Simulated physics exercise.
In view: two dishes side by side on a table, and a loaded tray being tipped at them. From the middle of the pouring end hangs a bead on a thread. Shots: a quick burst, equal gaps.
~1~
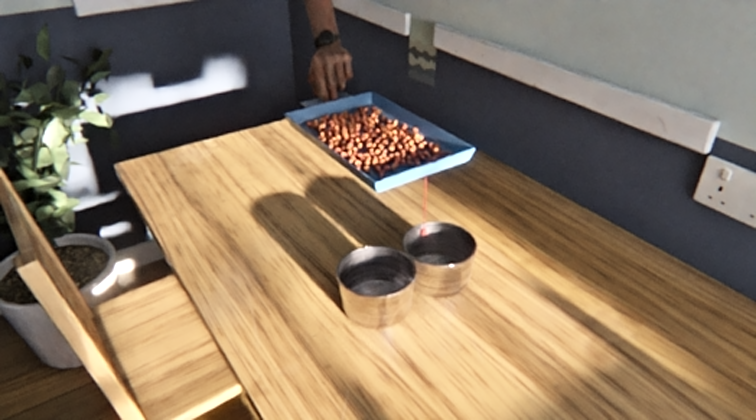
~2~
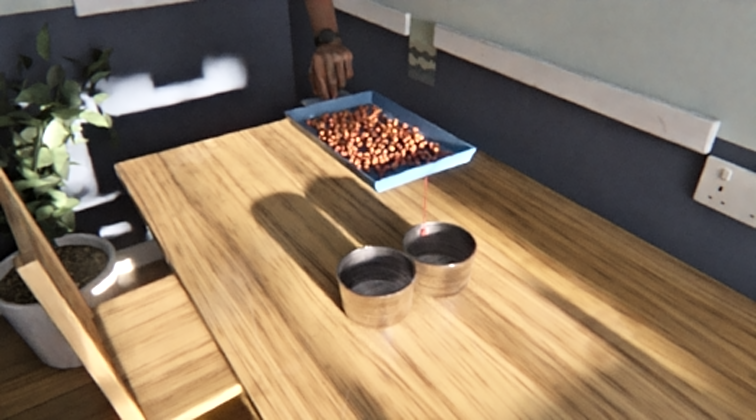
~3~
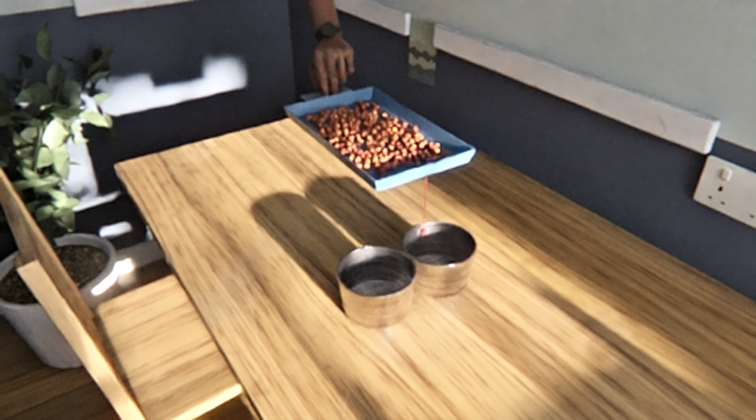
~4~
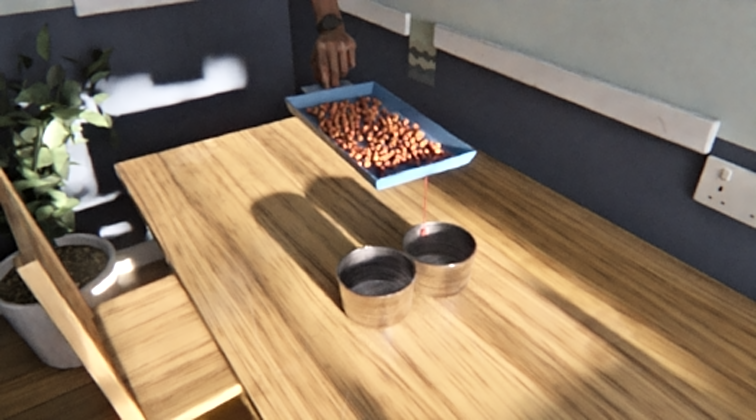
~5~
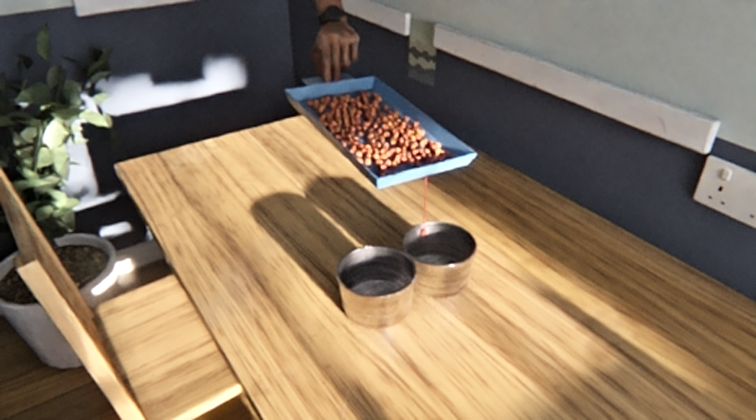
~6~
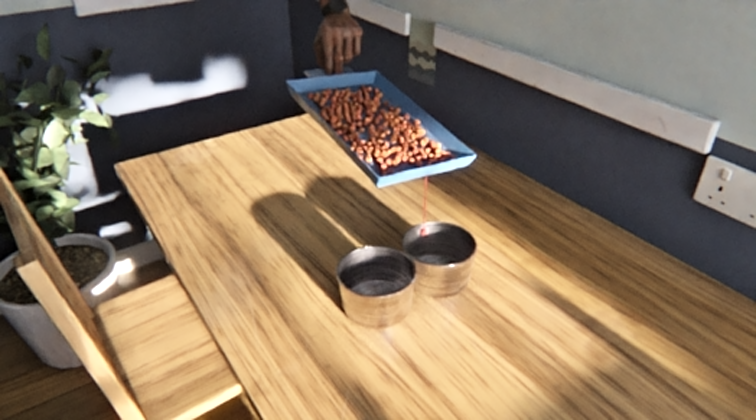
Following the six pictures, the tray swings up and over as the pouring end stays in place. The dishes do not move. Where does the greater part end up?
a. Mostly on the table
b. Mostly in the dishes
a.
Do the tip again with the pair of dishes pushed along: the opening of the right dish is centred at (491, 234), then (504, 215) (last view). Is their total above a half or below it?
Result, first setup: A majority share; second setup: A majority share.
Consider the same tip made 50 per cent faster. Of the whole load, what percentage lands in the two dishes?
About 30 %.
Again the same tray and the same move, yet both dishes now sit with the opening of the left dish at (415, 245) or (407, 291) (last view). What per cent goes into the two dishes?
Roughly 90 per cent, then roughly 20 per cent.
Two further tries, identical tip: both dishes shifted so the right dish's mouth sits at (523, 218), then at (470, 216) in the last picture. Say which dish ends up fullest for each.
The one at left, then the one at right.
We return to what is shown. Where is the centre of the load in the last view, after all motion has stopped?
About pixel (478, 260).
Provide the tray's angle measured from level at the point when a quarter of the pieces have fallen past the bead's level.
About 85 degrees.
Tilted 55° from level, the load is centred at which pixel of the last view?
The load is centred around (429, 128).
Just after the last frame, tray tipped steeply; every one on the tray.
A moment on, tray tipped right over; roughly a quarter on the tray; roughly a quarter in the right dish; roughly half outside both; about a tenth in the air.
Further on, tray tipped past a quarter turn; roughly a third in the right dish; roughly two thirds outside both.
When it is over, tray tipped past a quarter turn; not one in the left dish; roughly a third in the right dish; roughly two thirds outside both.
